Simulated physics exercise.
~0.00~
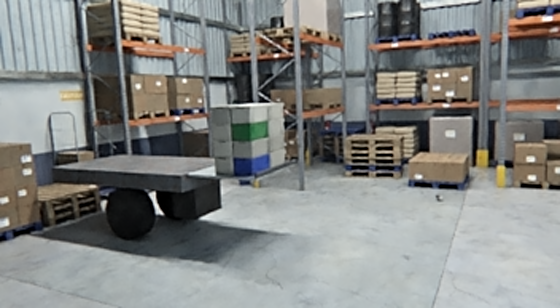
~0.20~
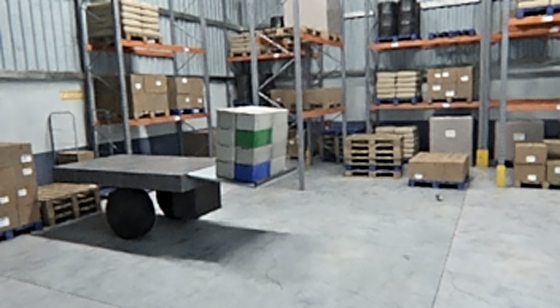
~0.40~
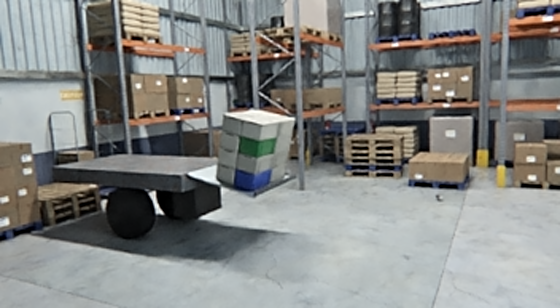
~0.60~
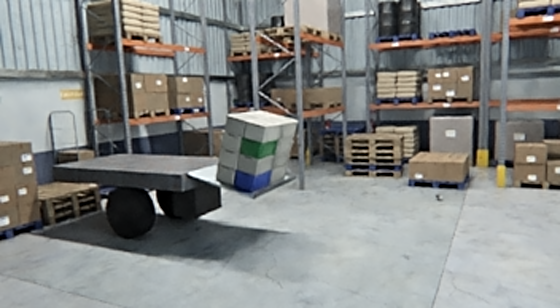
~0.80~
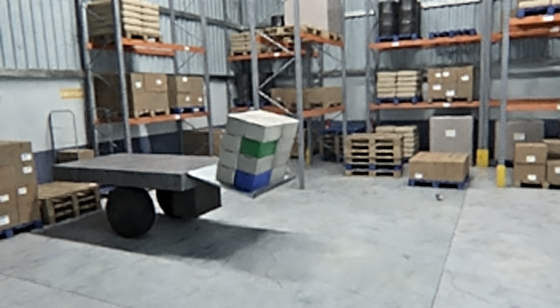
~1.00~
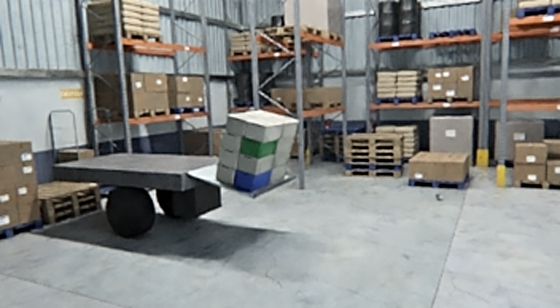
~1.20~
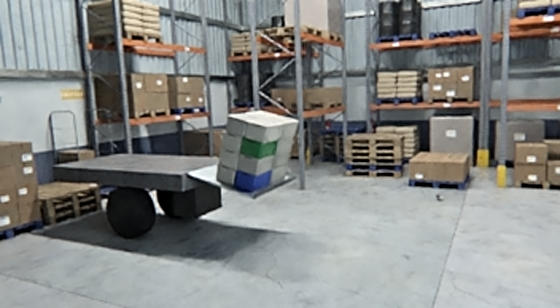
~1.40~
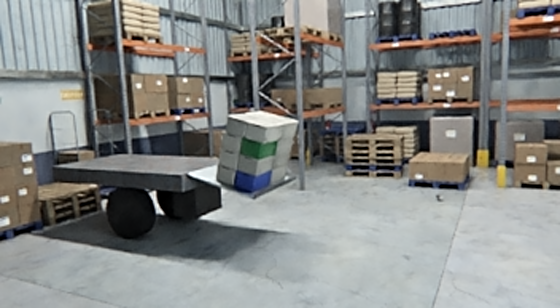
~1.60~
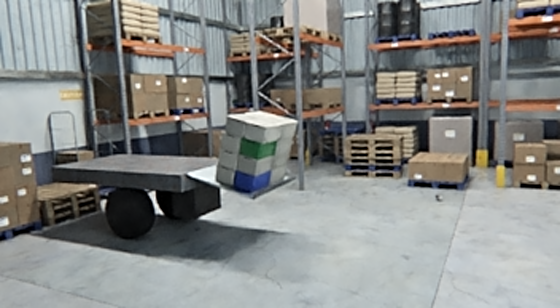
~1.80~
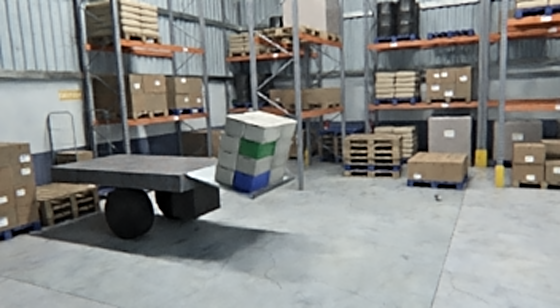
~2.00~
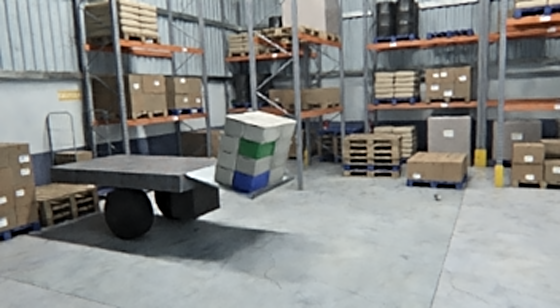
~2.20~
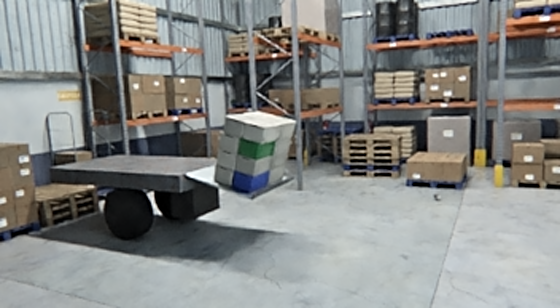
A grey flat-bed with dark wheels stands on the left side of a pale concrete warehouse floor, seen from a slightly swaying camera. Behind it, orange-beamed racks hold brown boxes and sacks, with more boxes and wooden pallets along the floor. A block of white, green and blue totes sits upright on a flap at the right end of the bed. The flap's outer edge sinks to the right, and the whole stack leans over with it. The tilting then stops, and the totes stay stacked together on the sloping flap, none falling off.
